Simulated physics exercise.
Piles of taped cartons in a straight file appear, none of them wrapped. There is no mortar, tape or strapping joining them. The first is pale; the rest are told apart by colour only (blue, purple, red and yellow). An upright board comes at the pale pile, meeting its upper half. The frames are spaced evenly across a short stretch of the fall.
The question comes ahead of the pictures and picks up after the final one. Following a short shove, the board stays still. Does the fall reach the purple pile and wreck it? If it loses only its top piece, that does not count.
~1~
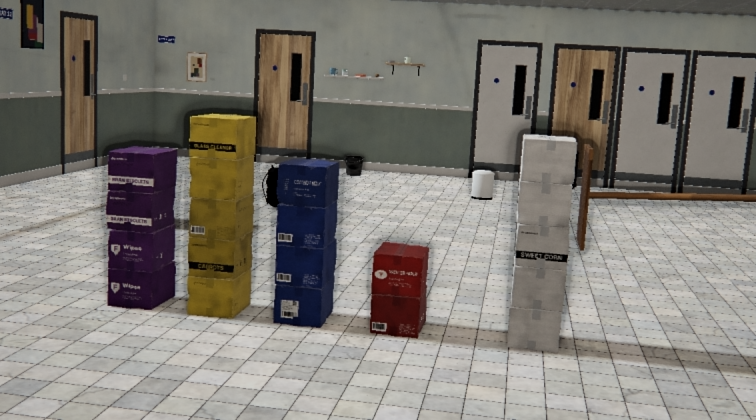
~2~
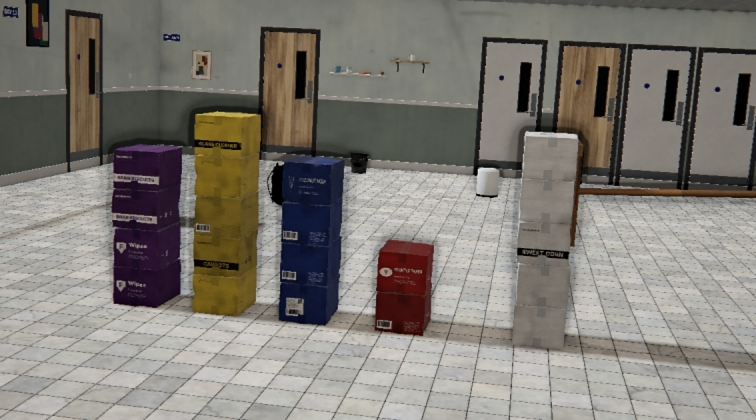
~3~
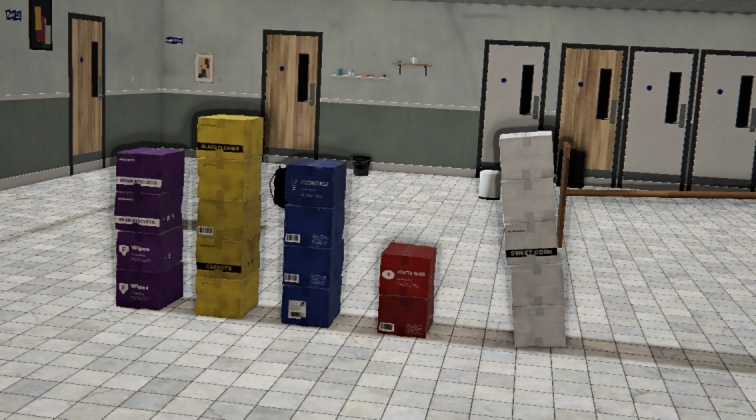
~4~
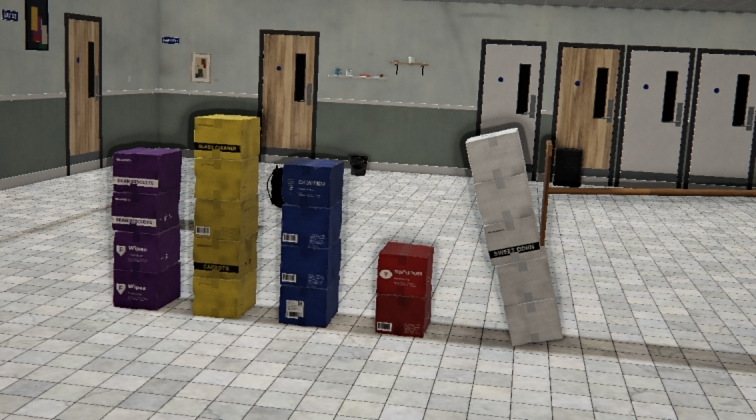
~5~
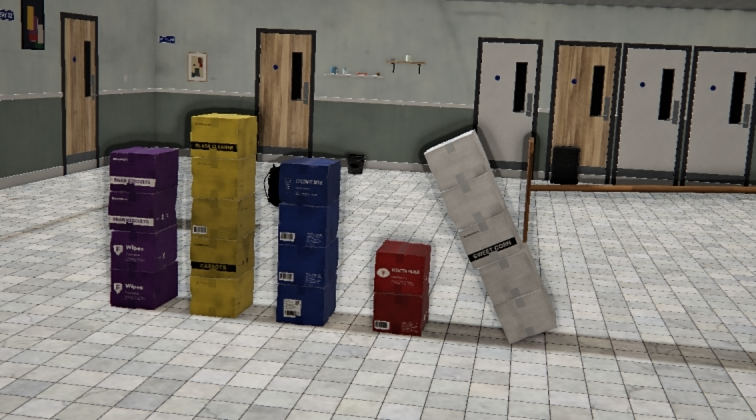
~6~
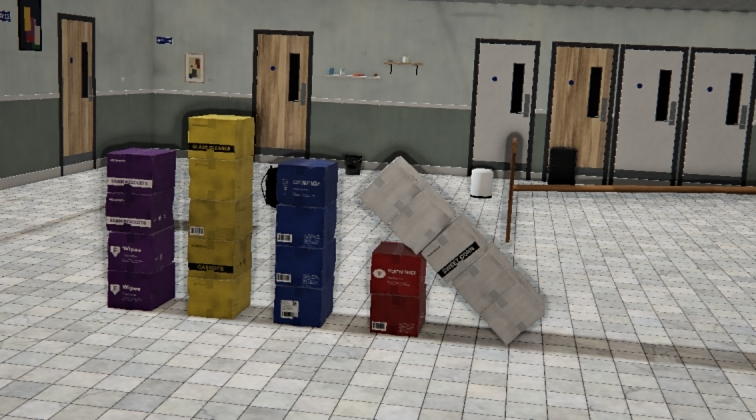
As far as I can tell, it pulls through.
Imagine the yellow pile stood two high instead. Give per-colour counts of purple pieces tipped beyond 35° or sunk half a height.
Pile by pile, purple 0.
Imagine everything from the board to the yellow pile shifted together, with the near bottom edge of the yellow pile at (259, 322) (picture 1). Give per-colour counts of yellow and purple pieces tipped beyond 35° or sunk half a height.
Yellow: 0; purple: 0.
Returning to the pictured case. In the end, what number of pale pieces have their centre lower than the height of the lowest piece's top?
Tally at the end: 1.
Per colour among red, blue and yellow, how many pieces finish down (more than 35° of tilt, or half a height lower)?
Count per pile - red: 0; blue: 0; yellow: 0.
Soon, 5 of the pale pile down; none of the 4 purple cartons down (0 of 15 in all colours); top purple carton unmoved.
A while on, 5 of the pale pile down; none of the 4 purple cartons down (0 of 15 in all colours); top purple carton unmoved; top red carton displaced a little.
Finally, 5 of the pale pile down; none of the 4 purple cartons down (0 of 15 in all colours); top purple carton unmoved; top blue carton displaced a little. Seen by the last camera, middles, top purple carton near (142, 171), top blue carton near (301, 182).
